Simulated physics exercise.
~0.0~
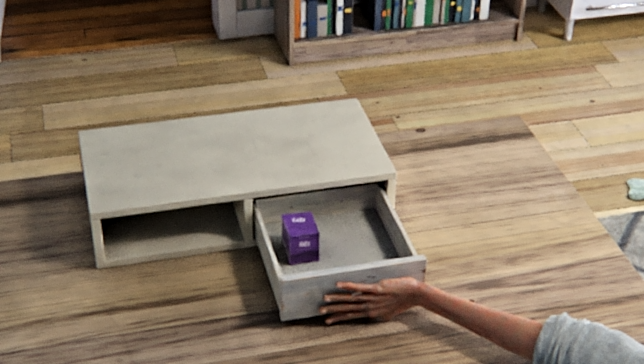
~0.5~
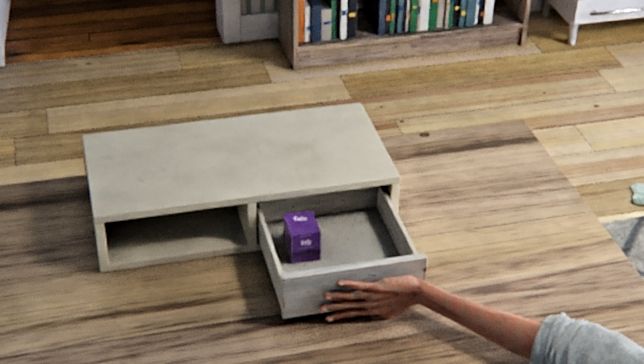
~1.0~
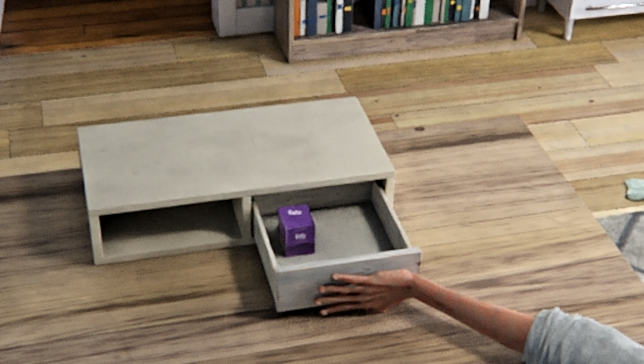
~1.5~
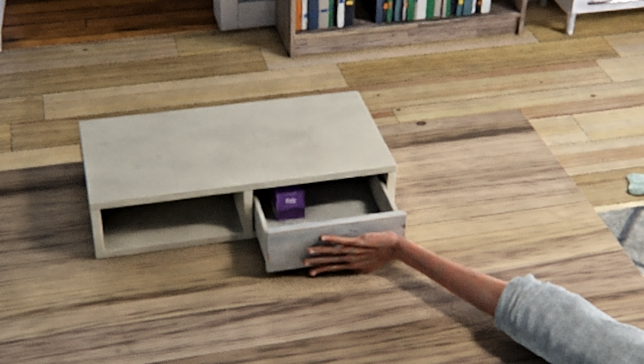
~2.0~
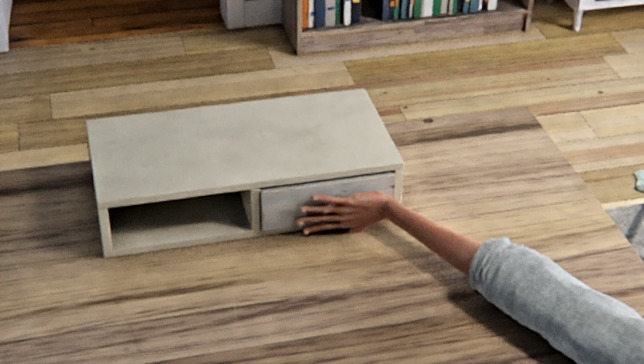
A bare arm in a rolled grey sleeve reaches in from the lower right, its hand resting on the front of an open drawer in a low, pale grey chest. The chest sits on a wood-plank floor, seen from above at a slight sway, with an open compartment on the left and a bookshelf behind. A small purple carton stands inside the drawer, toward its left side. The hand stays on the drawer front, then pushes it steadily inward, carrying the carton back beneath the top. Finally the drawer is shut, the carton is out of sight, and the hand still rests against the front.
